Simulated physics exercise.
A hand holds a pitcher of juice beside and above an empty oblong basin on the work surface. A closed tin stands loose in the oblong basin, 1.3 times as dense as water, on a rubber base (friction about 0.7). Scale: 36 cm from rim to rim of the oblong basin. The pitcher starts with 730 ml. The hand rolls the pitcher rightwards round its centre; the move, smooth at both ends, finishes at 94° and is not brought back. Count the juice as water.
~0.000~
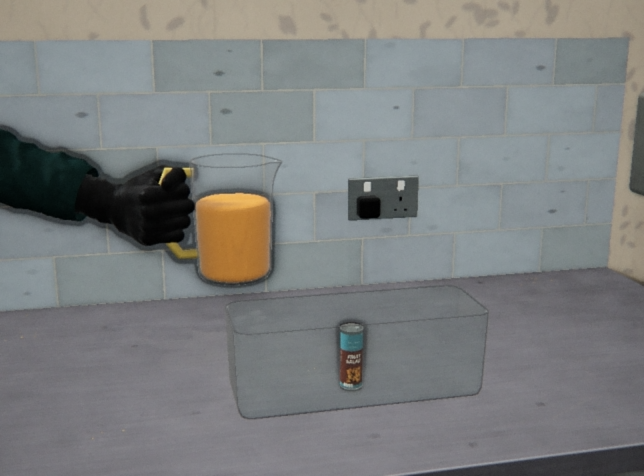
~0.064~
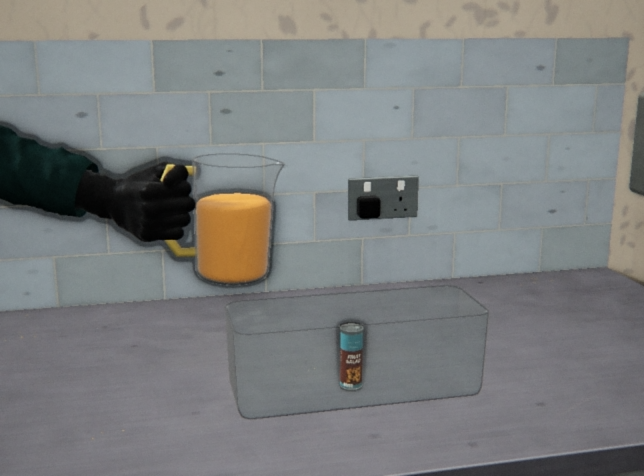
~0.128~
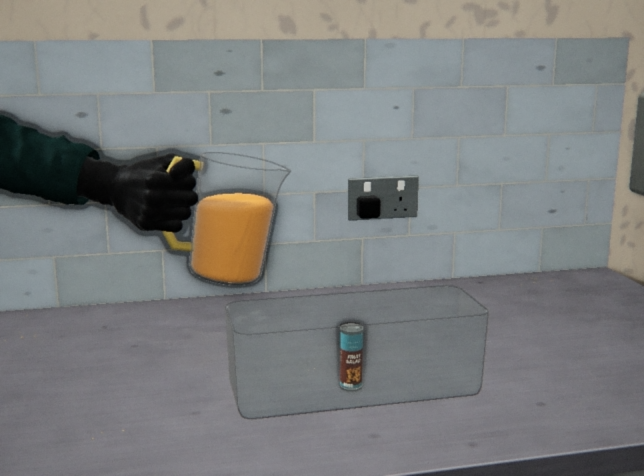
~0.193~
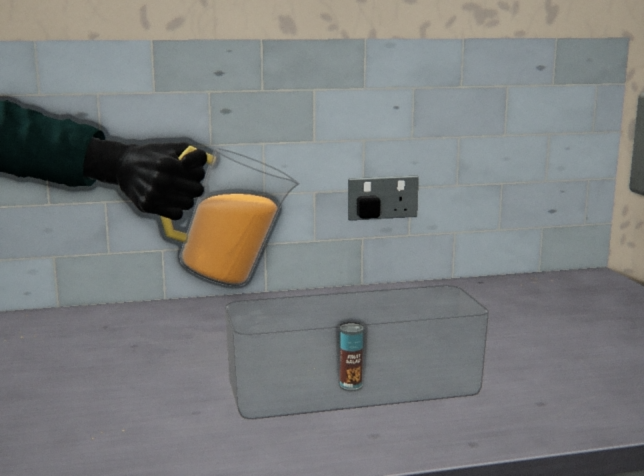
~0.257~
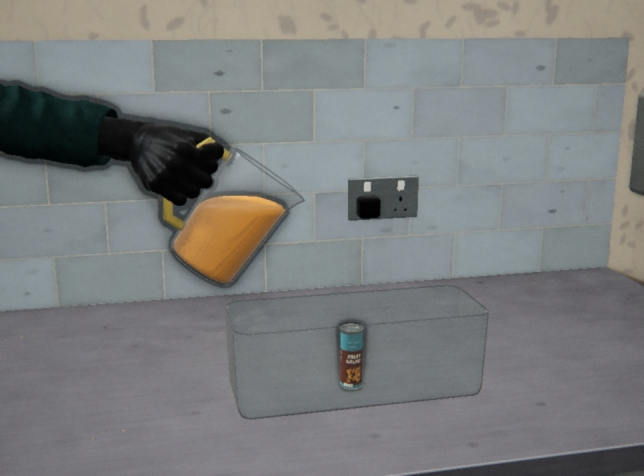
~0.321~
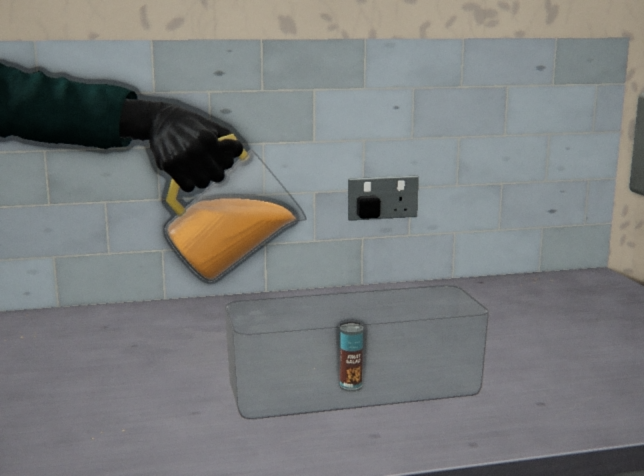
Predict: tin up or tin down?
The tin remains upright.
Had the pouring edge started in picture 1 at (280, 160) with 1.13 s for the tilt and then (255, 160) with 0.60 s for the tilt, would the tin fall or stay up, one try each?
First it keeps standing; then it falls.
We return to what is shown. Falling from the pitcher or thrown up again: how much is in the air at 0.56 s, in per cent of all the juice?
Near 20 in a hundred.
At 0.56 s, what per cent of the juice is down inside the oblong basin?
About 7 per cent.
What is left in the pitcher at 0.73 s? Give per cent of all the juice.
About 38 per cent.
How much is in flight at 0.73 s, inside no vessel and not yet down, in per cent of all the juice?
Some 22 per cent.
Then, 0.56 s in, the tilt is 93° and 74 per cent is still to pour; the tin stands where it began.
Then, 0.73 s in, the tilt is 94° and 38 per cent is still to pour; the tin stands where it began.
Then, 0.90 s in, the tilt is 94° and 18 per cent is still to pour; the tin stands where it began.
Then, 1.10 s in, the tilt is 94° and 8 per cent is still to pour; the tin stands where it began.
Finally, the tin stands where it began.
